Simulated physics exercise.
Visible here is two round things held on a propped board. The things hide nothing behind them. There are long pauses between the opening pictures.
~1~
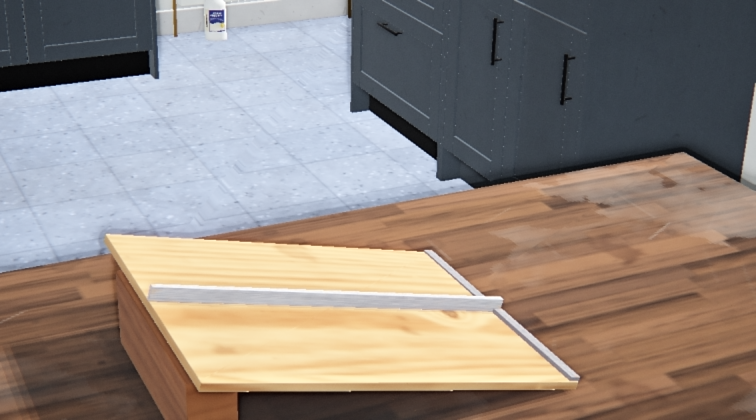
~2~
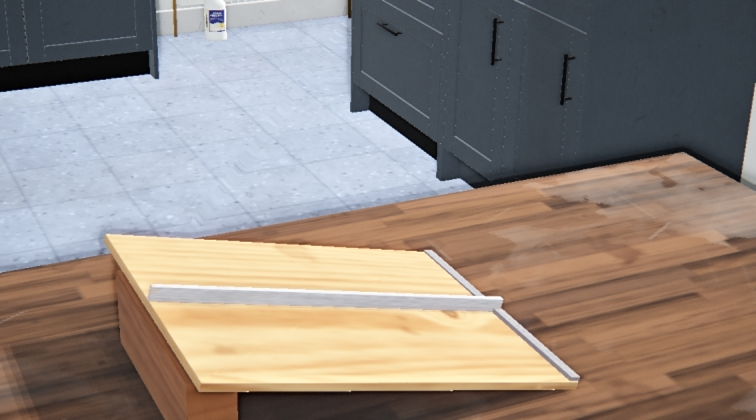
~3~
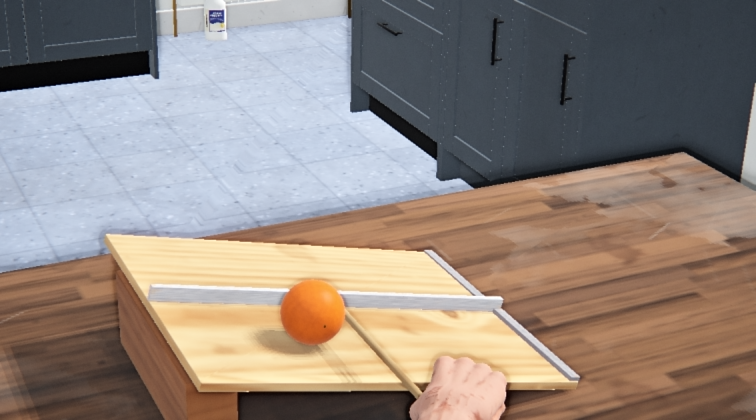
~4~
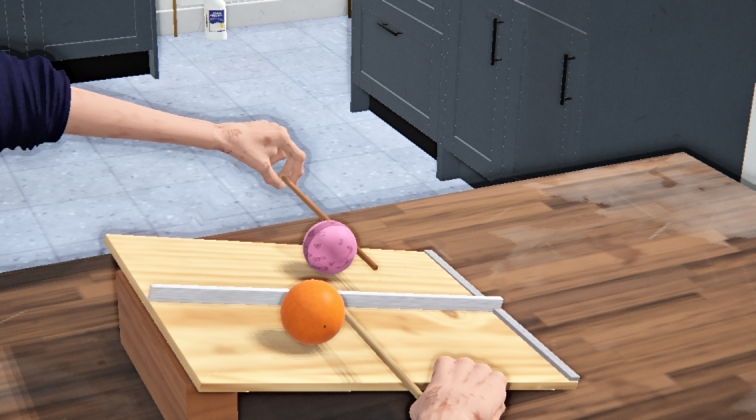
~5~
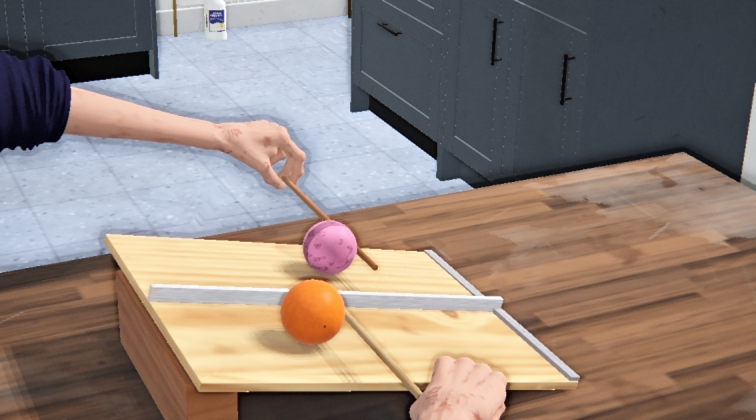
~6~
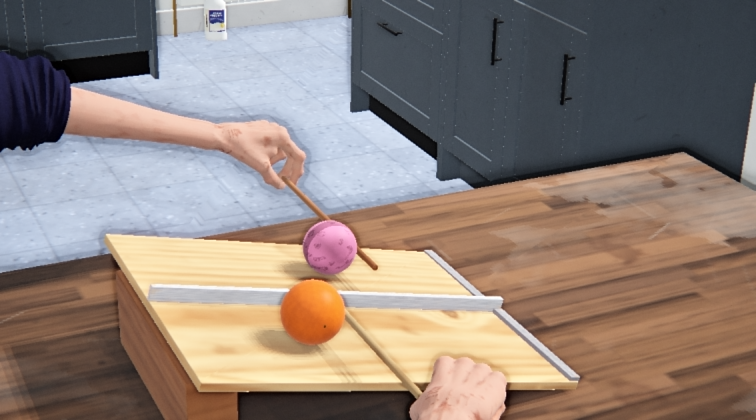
In the video, a propped wooden board with a metal strip sits on a table; a hand holds an orange against a stick on it, then another hand holds a pink ball behind a second stick, and both stay still.
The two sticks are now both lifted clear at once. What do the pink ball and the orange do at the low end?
Pink ball: Goes off; orange: Goes off.
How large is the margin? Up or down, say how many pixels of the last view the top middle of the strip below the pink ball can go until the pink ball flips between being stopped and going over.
It needs a shift of 12 pixels in the upward direction.
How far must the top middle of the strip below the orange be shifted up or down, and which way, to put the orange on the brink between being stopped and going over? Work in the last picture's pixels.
Roughly 12 pixels upward.
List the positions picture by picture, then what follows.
Board (337, 303), in the first frame.
Board (337, 303), in the second frame.
Board (337, 303), in the third frame.
Held back by the sticks; orange (313, 312); board (337, 303), in the fourth frame.
Held back by the sticks; pink ball (329, 248); board (337, 303), in the fifth frame.
Held back by the sticks; pink ball (329, 248); orange (313, 312); board (337, 303), in the sixth frame.
Then, 0.76 s past the last view, pink ball off the board near (546, 250); orange off the board near (574, 312).
Finally, the pink ball goes over the end; the orange goes over the end.
